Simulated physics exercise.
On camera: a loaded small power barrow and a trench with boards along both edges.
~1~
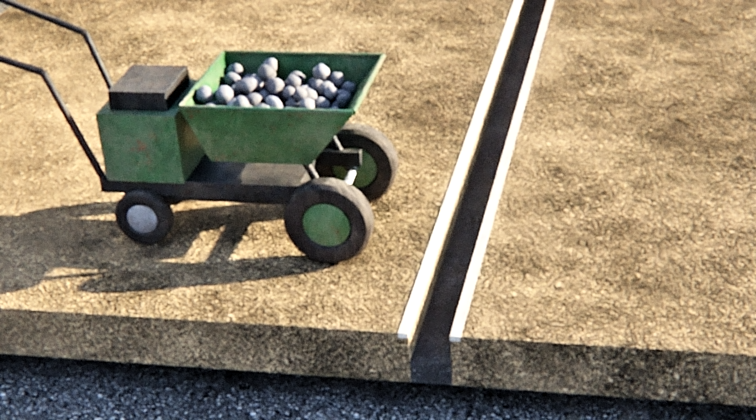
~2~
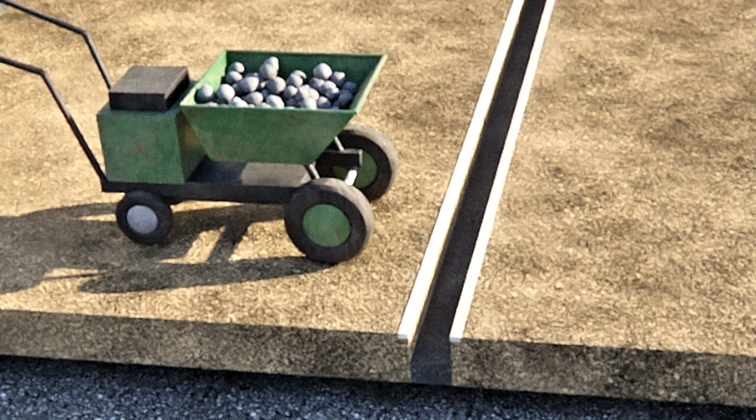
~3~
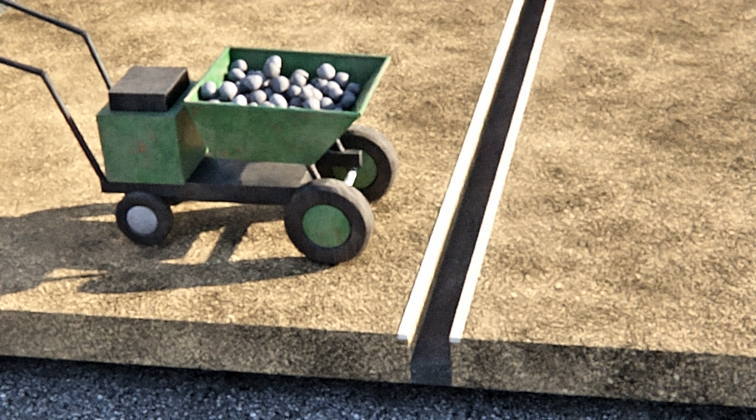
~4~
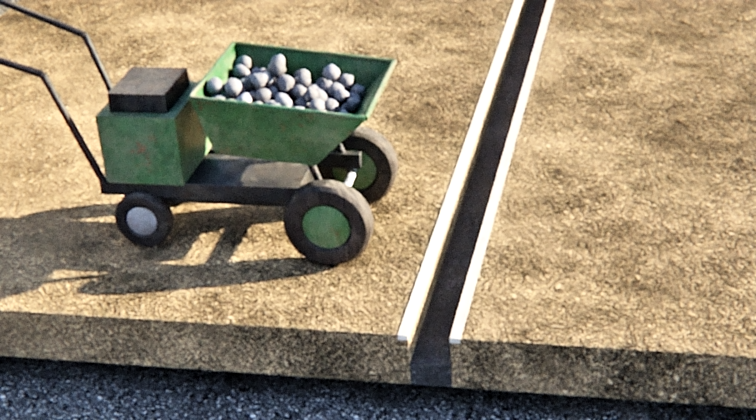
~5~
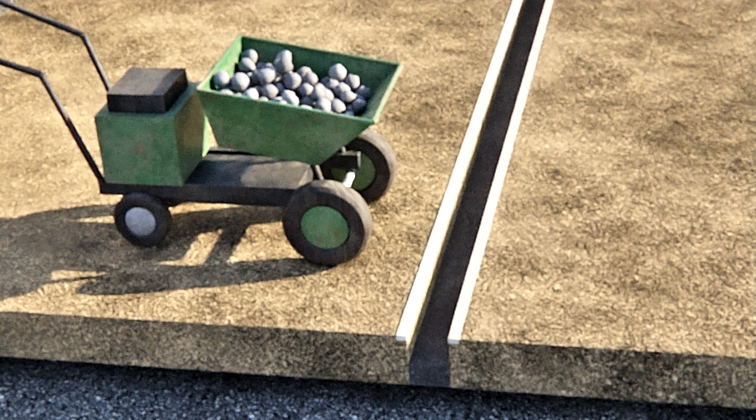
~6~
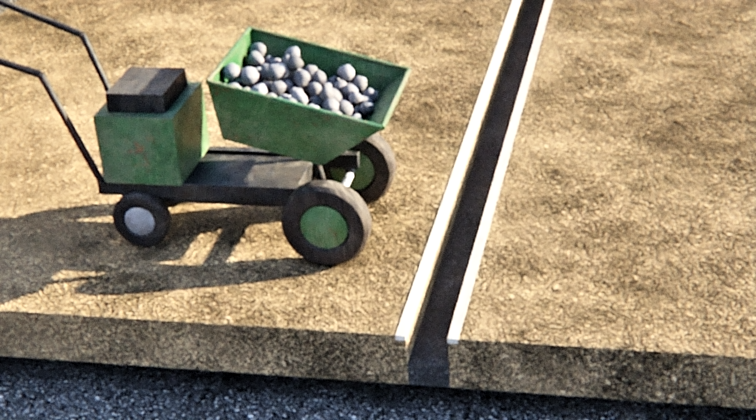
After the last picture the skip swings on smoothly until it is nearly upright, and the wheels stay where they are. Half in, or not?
Between the edges lies only the smaller part of the load.
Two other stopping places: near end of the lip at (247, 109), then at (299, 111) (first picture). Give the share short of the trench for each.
The first gives 50 %, the second 20 %.
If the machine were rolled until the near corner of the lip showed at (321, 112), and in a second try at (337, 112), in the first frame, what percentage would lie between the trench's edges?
Roughly 50 per cent, and 40 per cent.
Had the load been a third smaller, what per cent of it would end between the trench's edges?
Roughly 20 in a hundred.
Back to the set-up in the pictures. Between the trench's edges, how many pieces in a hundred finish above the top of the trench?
About 5 per cent.
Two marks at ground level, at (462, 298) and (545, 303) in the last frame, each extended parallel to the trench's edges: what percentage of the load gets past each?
Near 80 % and 40 %.
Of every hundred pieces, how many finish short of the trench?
Roughly 0 in a hundred.
Shortly afterwards, skip tipped steeply; the whole lot in the skip.
Next, skip tipped right over; the bulk in the skip; only a few in or heaped over the trench; near a quarter beyond it; only a few falling.
Some moments later, skip tipped right over; a little in the skip; a little in or heaped over the trench; the bulk beyond it.
In the end, skip tipped right over; near a quarter in or heaped over the trench; the bulk beyond it.
